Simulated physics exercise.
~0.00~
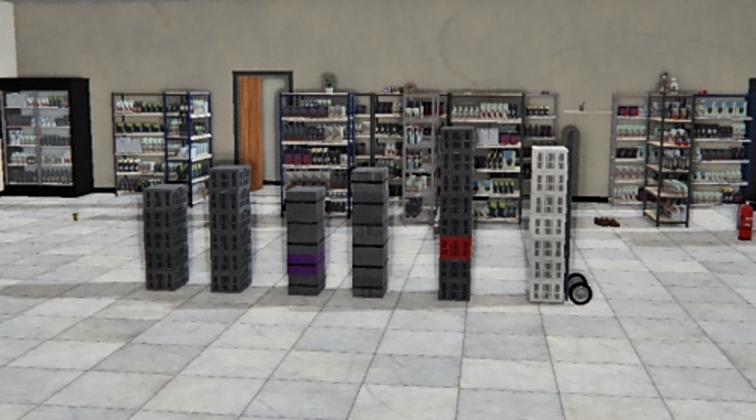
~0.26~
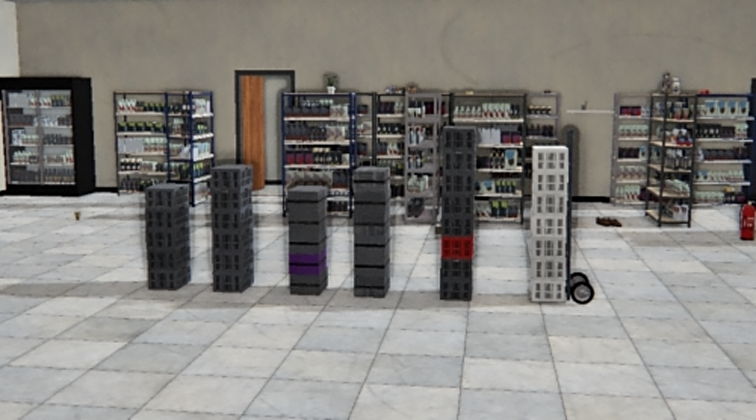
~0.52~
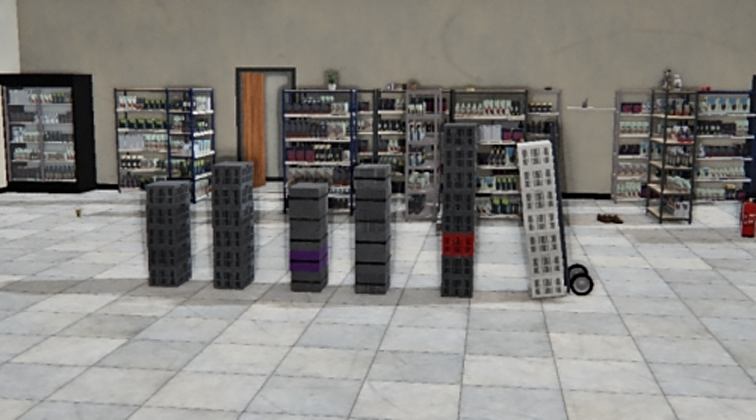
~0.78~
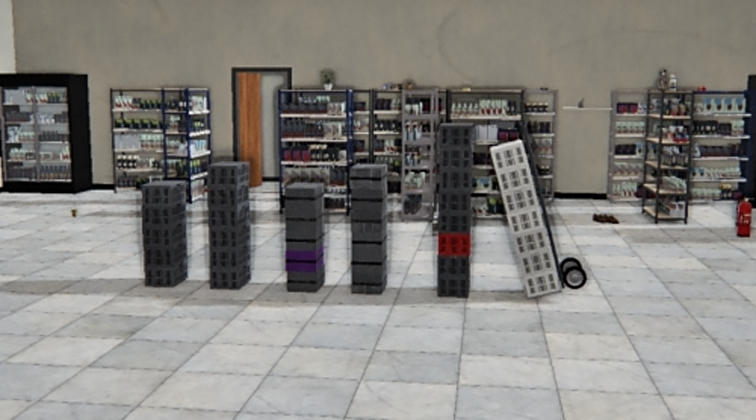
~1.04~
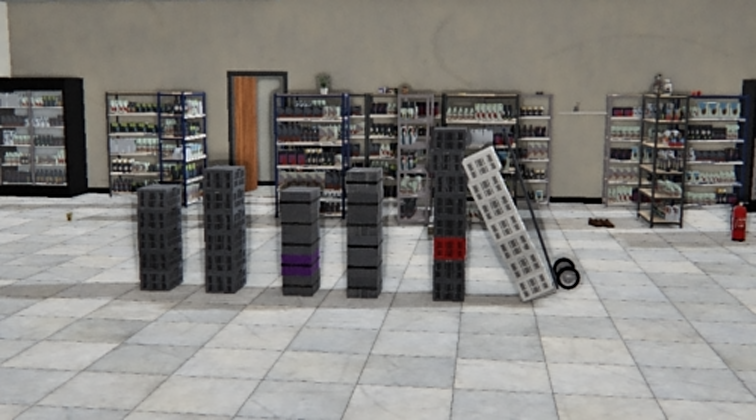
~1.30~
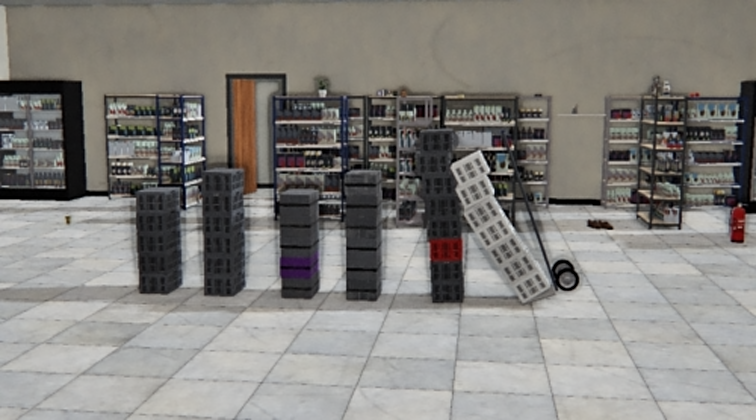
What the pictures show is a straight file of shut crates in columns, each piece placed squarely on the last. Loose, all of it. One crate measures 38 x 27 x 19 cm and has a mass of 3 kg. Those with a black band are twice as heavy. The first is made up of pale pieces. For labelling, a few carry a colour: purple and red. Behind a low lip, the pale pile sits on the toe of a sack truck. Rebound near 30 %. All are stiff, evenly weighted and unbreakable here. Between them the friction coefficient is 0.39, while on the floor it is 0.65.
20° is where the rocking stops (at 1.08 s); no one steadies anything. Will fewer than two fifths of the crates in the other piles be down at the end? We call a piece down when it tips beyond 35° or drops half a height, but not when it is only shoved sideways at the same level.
No.
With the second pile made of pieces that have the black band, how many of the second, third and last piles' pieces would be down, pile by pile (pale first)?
Down per pile - second: 0, third: 0, last: 0.
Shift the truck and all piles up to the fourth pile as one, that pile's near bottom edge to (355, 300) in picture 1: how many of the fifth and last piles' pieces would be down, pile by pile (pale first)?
Fifth 5, last 5.
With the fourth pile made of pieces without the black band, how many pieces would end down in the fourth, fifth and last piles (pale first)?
Down by pile: Fourth 5, fifth 5, last 5.
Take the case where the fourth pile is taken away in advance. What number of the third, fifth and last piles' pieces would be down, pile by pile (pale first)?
Then third 6, fifth 5, last 5.
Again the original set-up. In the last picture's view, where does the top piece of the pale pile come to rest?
Somewhere about (379, 249).
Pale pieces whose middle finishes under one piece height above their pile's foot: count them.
Pale pieces: 3.
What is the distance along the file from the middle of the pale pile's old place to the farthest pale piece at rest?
Distance: Near 140 cm.
After 1.94 s, 7 of the pale pile down; 1 of the 30 other crates down; red crate 30° from how it stood.
After 2.84 s, 7 of the pale pile down; 14 of the 30 other crates down; red crate 46° from how it stood, 22 cm lower; purple crate 25° from how it stood.
After 3.88 s, 7 of the pale pile down; 30 of the 30 other crates down; red crate 46° from how it stood, 23 cm lower; purple crate 40° from how it stood, 12 cm lower.
In the end (5.2 s), 7 of the pale pile down; 30 of the 30 other crates down; red crate 46° from how it stood, 23 cm lower; purple crate 40° from how it stood, 12 cm lower. That is 100 per cent. From the last view, middles, red crate near (387, 270), purple crate near (257, 275).
